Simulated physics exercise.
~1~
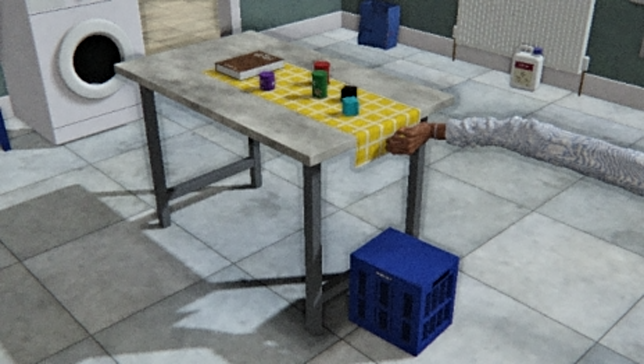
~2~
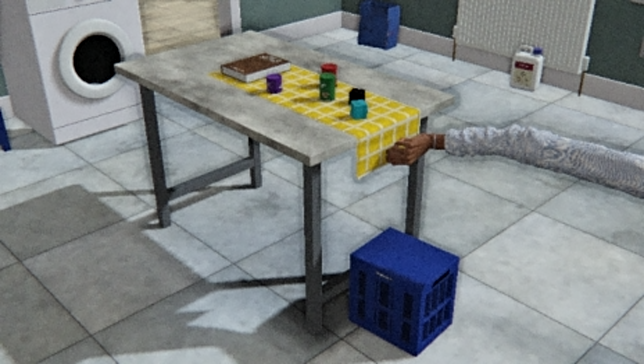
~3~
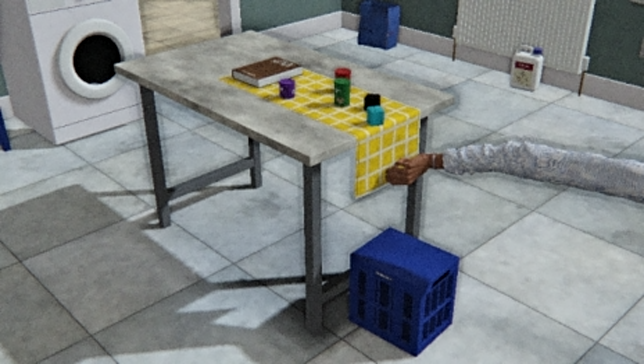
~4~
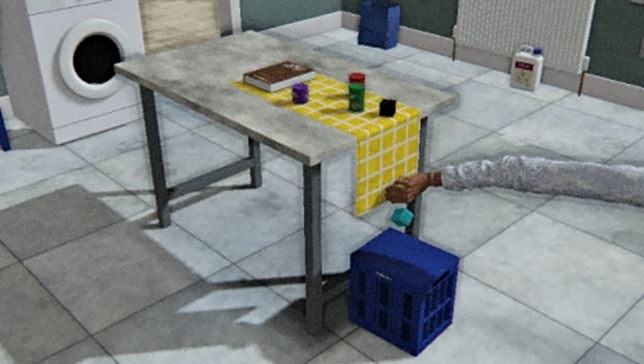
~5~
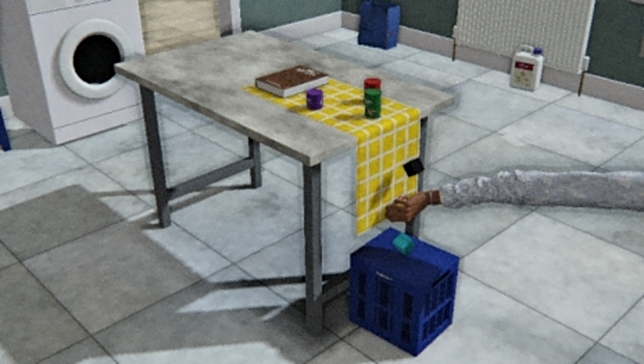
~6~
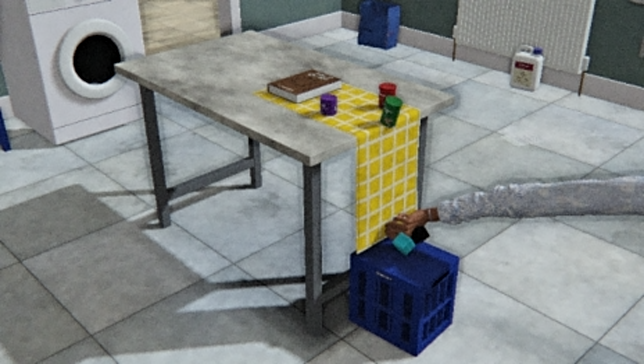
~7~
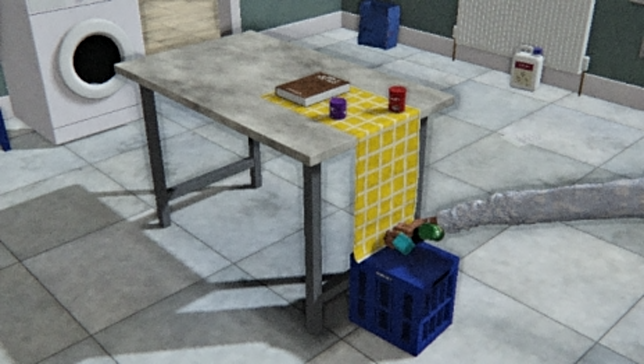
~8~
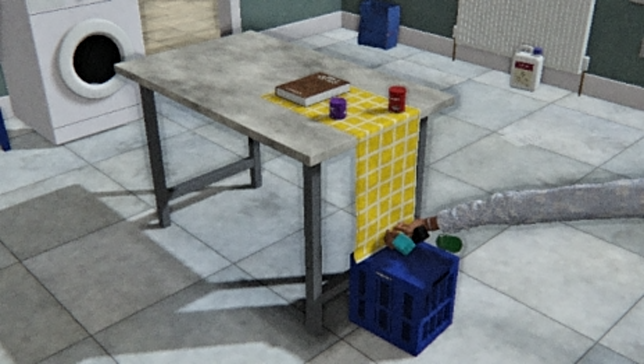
In a tiled room with a washing machine, a yellow checked cloth lies on a grey table, holding a book, a purple item, red and green cans, and black and turquoise cubes. A hand reaching in from the right draws the cloth's hanging end down toward a blue crate, and everything on it slides along. The turquoise cube drops over the edge first, then the black one, both landing by the crate top. The green can tips and falls after them. The hand stops at the crate, with the book, purple item and red can still on the table.
